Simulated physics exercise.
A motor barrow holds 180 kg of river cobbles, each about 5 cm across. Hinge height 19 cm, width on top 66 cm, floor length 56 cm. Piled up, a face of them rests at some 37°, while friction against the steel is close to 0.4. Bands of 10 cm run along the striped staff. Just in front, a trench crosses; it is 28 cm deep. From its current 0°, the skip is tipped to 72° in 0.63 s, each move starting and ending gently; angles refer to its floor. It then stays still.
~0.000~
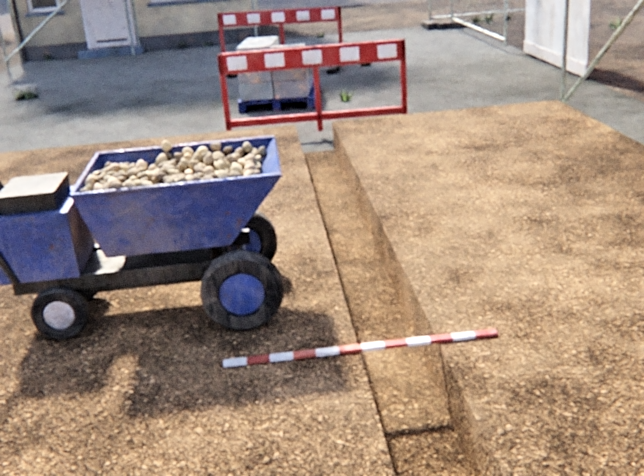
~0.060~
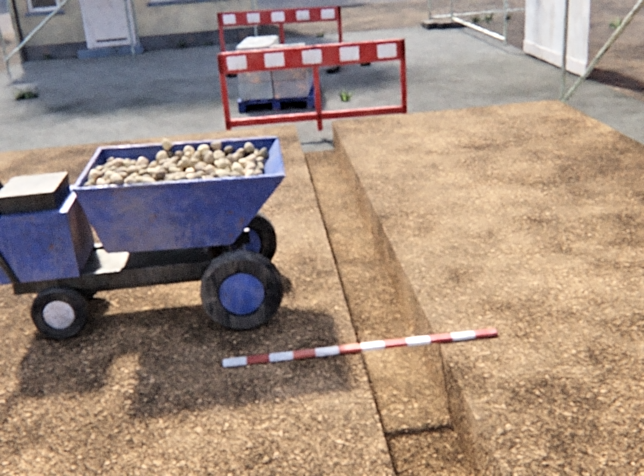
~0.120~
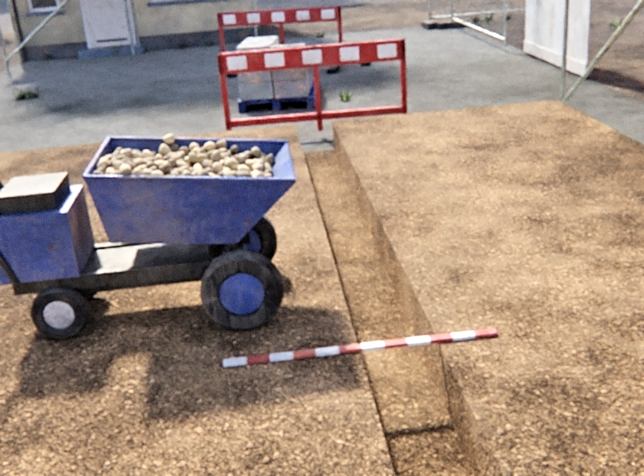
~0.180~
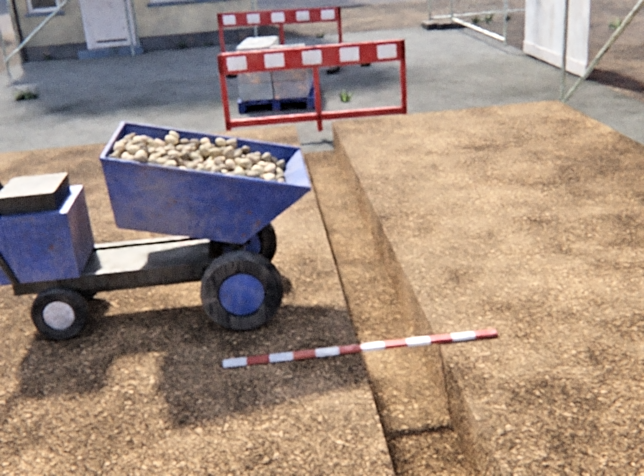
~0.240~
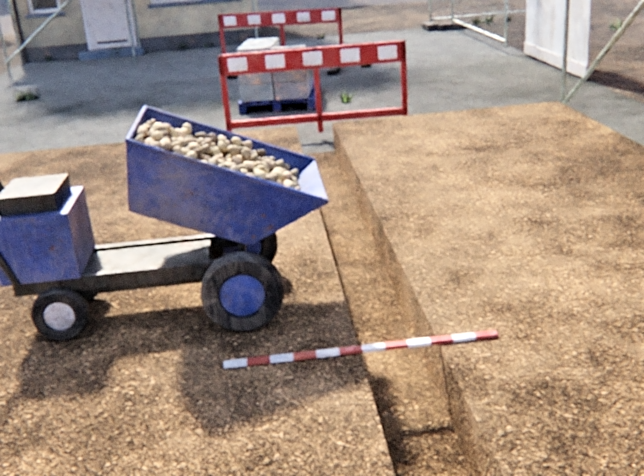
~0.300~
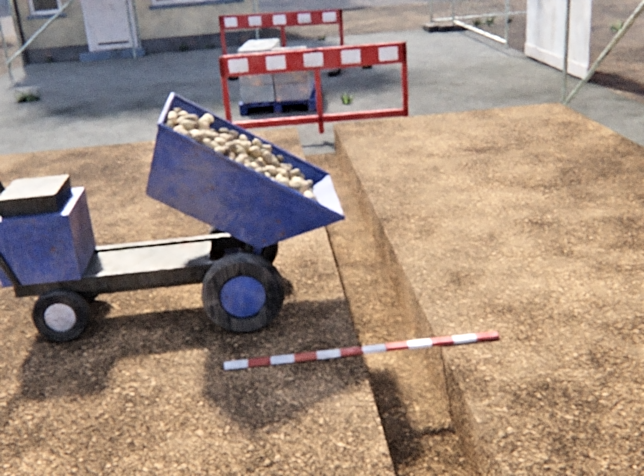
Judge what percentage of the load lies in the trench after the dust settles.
About 59 %.
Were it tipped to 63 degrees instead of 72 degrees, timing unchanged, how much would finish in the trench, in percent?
Close to 55 per cent then.
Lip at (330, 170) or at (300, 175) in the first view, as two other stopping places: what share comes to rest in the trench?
First place roughly 15%, second roughly 40%.
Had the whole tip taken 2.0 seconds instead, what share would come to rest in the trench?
In that case some 80 per cent.
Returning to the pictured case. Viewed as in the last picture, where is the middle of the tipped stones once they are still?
In the last view, about (405, 303).
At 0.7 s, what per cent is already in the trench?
Some 20 per cent of the load by that point.
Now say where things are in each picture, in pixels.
Lip at (281, 175), floor tilted 0°, highest stones at (172, 161), in the first frame.
Lip at (285, 176), floor tilted 2°, highest stones at (164, 160); the stones move at 0.4 m/s on average, in the second frame.
The skip is at 7°, its lip at (296, 181); the top of the load is at (136, 156); the stones move at 0.9 m/s on average, in the third frame.
Lip at (311, 189), floor tilted 14°, highest stones at (137, 144); the stones move at 1.2 m/s on average, in the fourth frame.
The skip is at 23°, its lip at (328, 201); the top of the load is at (156, 130); the stones move at 1.4 m/s on average, in the fifth frame.
The skip is at 33°, its lip at (345, 218); the top of the load is at (179, 118); the stones move at 1.6 m/s on average, in the sixth frame.
After 0.5 s the floor is at 60°; 100 % in the skip; the foremost stones are at (360, 241).
After 0.7 s the floor is at 72°; 68 % in the skip, 22 % in the trench, 10 % past the trench; the foremost stones are at (443, 276).
After 1.1 s the floor is at 72°; 17 % in the skip, 42 % in the trench, 41 % past the trench; the foremost stones are at (603, 254).
After 3.0 s the floor is at 72°; 0 % in the skip, 59 % in the trench, 41 % past the trench; the foremost stones are past the picture's edge.
